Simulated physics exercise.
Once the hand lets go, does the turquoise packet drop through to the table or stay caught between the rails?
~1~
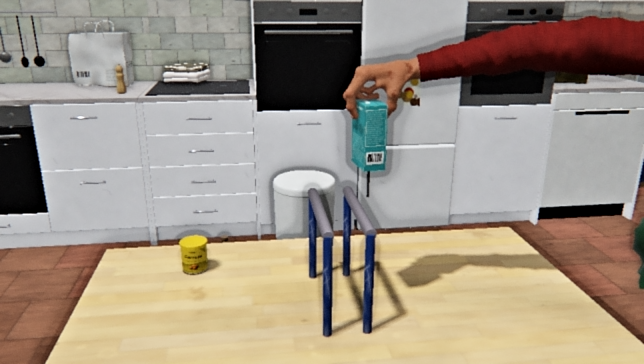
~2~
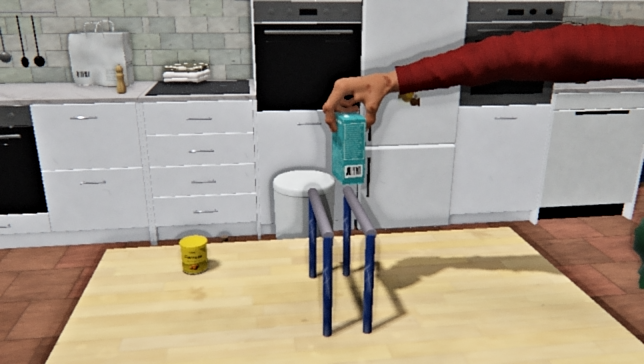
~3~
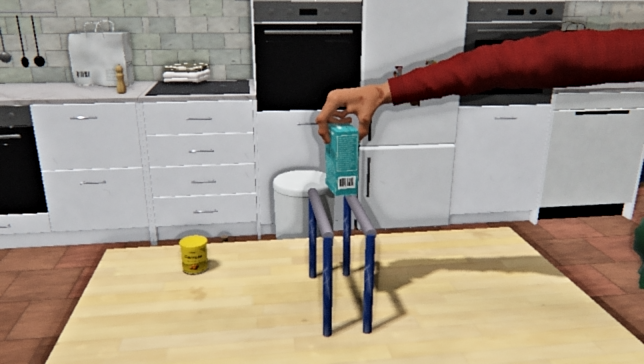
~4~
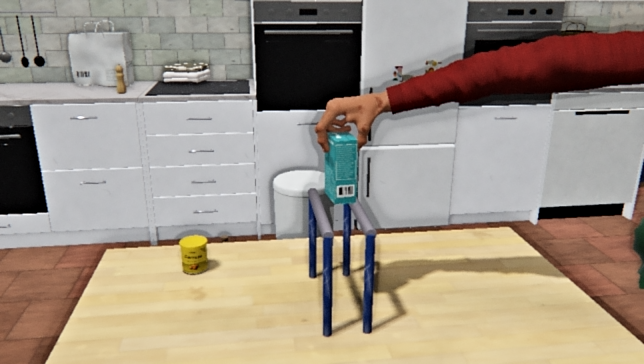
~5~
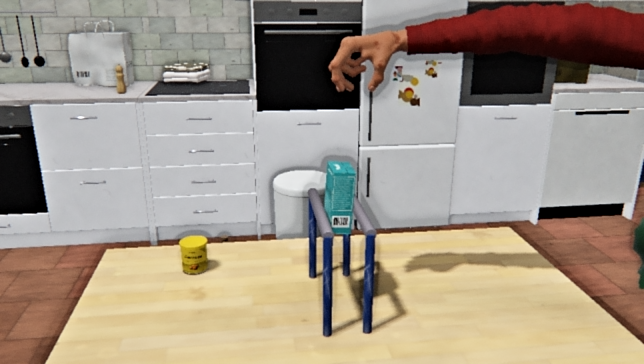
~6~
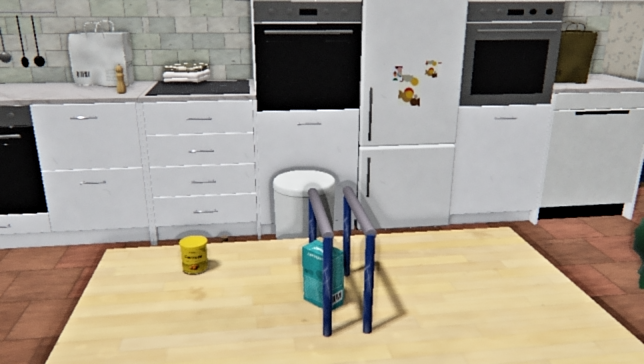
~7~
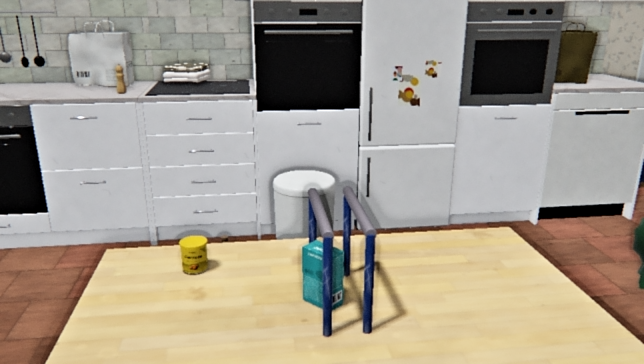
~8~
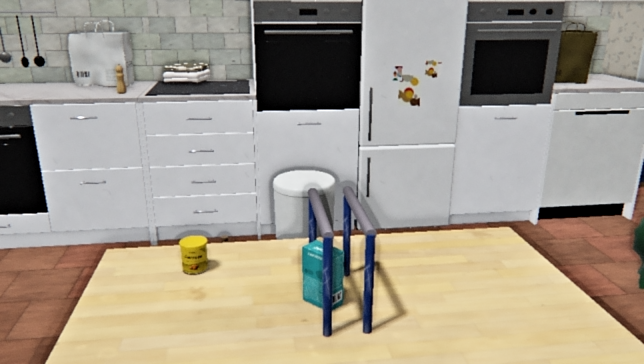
It drops through the slot between the rails and ends up standing on the table below.
